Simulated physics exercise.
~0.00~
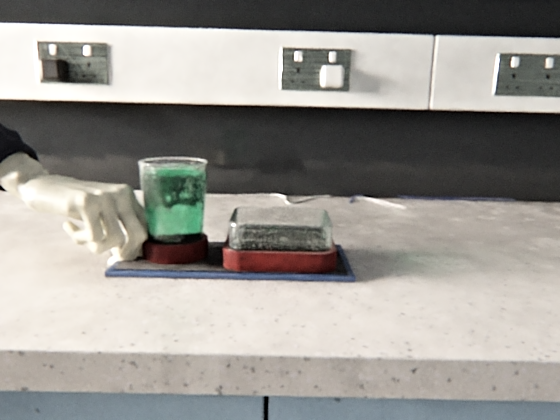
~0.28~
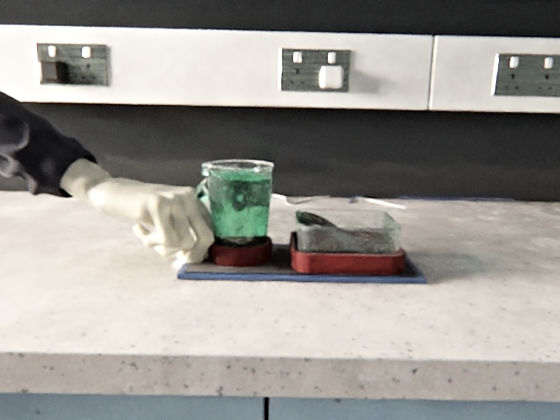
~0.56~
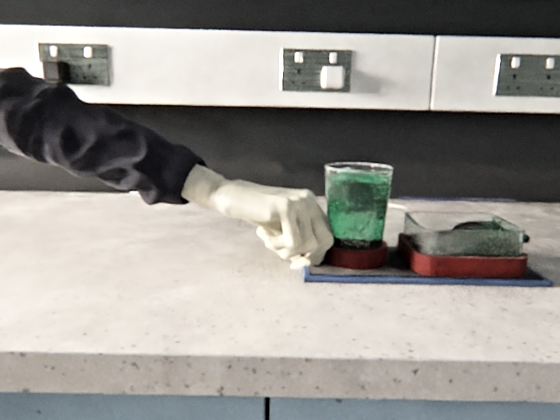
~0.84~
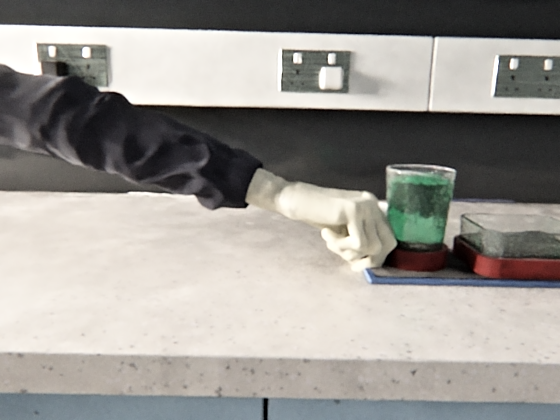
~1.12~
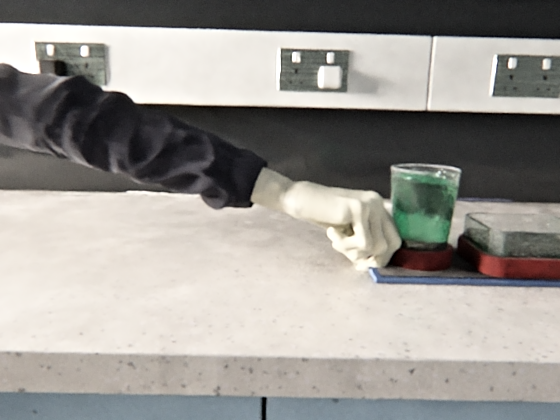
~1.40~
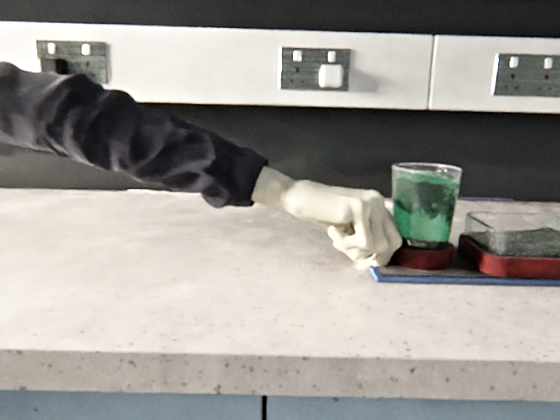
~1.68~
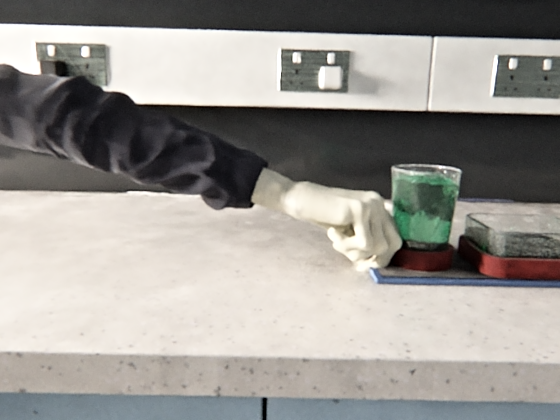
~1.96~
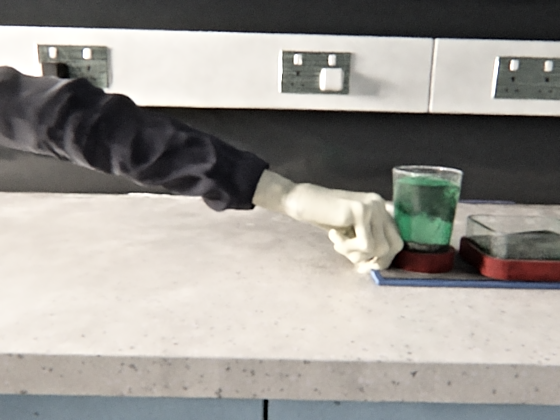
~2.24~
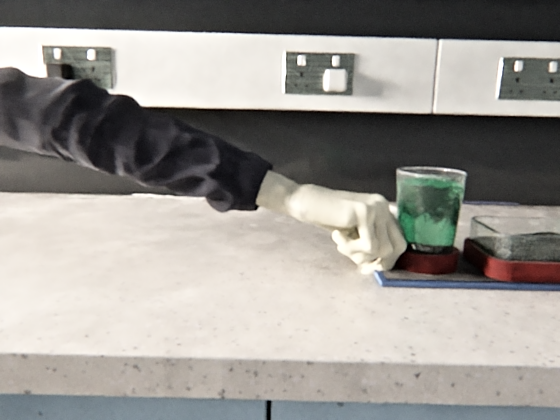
A gloved hand in a dark sleeve pushes a blue-edged tray to the right along a pale speckled countertop, below a row of wall sockets. On the tray, a clear tumbler of green liquid sits in a round red holder, with a low glass tub in a longer red holder to its right. The tray slides smoothly across the counter as the liquid in both containers tilts and stirs. It then slows and stops near the right side, the tub partly out of view. The hand stays against the tray, and both containers remain upright while the liquid settles.
